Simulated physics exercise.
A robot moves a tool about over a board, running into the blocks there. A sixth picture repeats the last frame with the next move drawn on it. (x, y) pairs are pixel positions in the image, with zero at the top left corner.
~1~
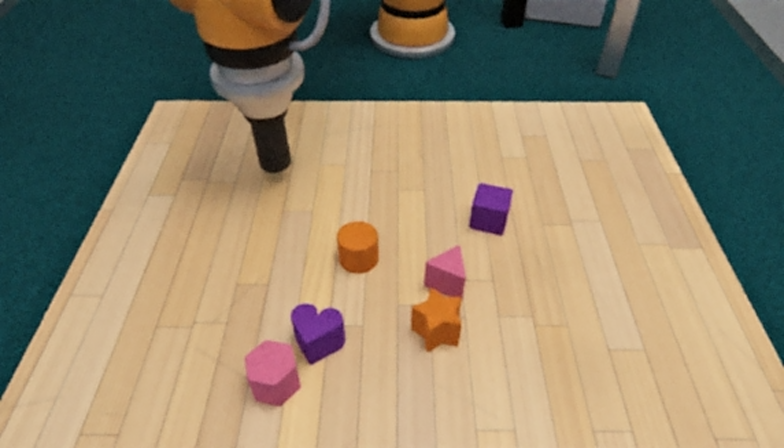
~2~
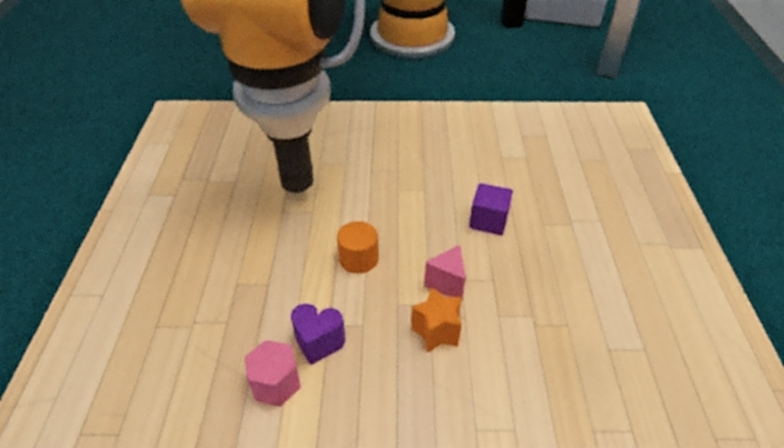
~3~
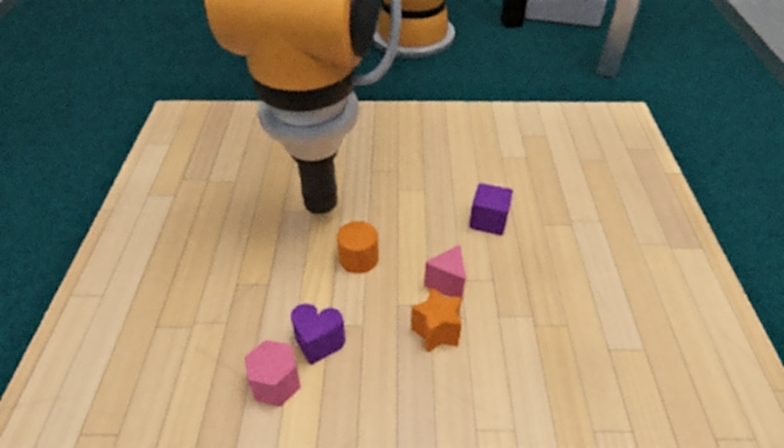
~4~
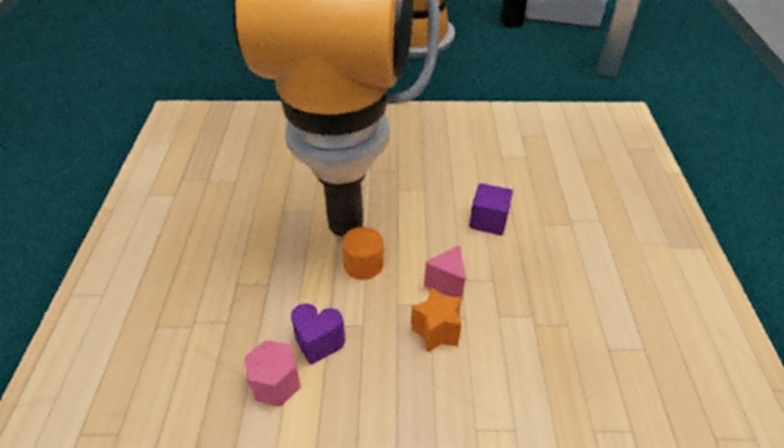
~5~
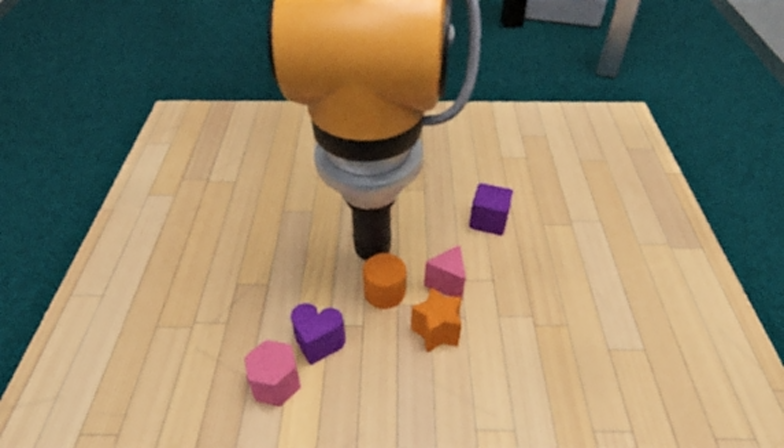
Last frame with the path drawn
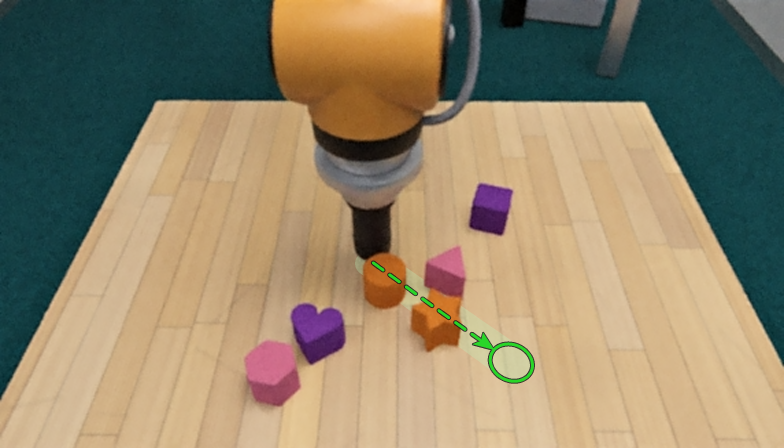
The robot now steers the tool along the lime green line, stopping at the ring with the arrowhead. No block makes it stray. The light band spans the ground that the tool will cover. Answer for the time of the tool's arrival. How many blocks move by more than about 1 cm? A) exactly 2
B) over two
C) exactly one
It's B.
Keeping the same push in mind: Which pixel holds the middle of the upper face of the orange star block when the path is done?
I think it will end close to (465, 347).
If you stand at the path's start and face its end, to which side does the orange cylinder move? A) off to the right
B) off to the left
(A)
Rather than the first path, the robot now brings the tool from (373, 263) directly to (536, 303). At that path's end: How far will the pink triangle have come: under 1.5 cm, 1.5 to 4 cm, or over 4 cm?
Its final spot will lie more than 4 cm from the current one.
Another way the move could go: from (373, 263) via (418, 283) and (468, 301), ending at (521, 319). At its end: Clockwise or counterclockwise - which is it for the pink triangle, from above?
Spins counterclockwise.
Path on the board, from (373, 263) to (511, 362).
The first path, step by step. One third of the way, tool at (416, 280); orange cylinder at (403, 303); orange star block at (443, 315), turned 20° anticlockwise; pink triangle at (459, 262), turned 15° anticlockwise.
Two thirds of the way, tool at (463, 312); orange cylinder at (403, 307); orange star block at (455, 335); pink triangle at (473, 268), turned 85° anticlockwise.
At the end, tool at (515, 349); purple heart-shaped block in place; orange cylinder at (403, 307); orange star block at (465, 347), turned 35° clockwise; pink triangle at (473, 268), turned 85° anticlockwise.
